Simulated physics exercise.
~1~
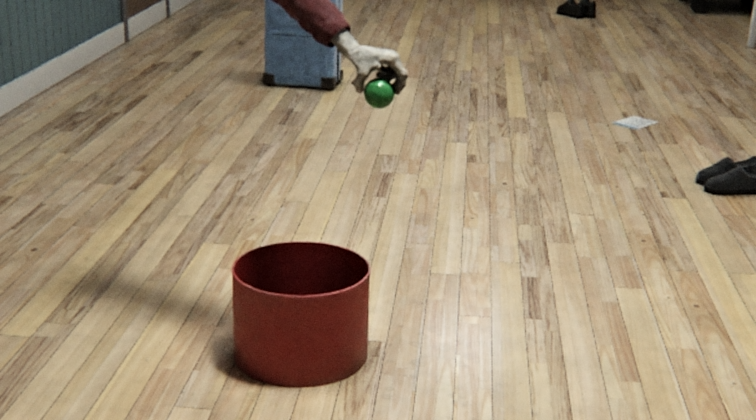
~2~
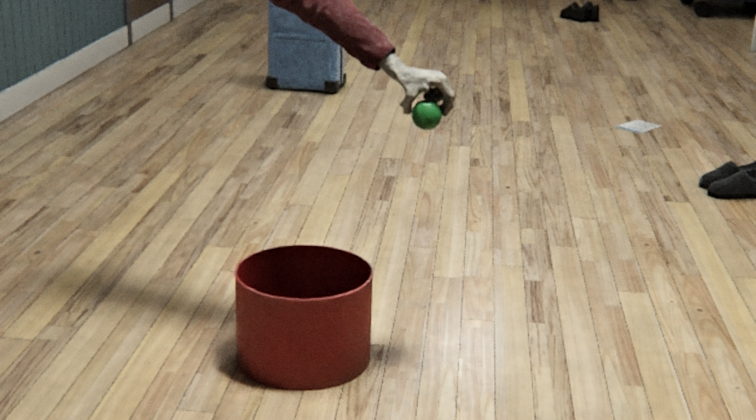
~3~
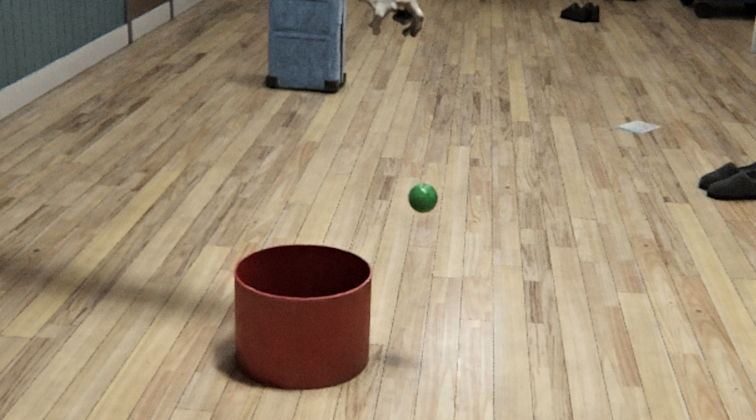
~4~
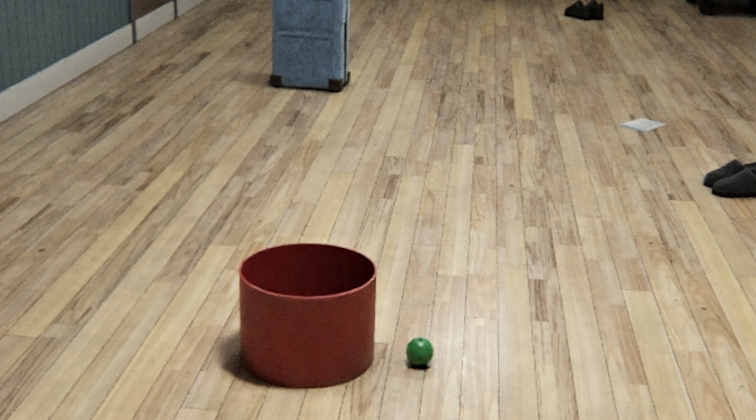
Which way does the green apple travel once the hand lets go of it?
It moves down, dropping past the right side of the red container to the floor.
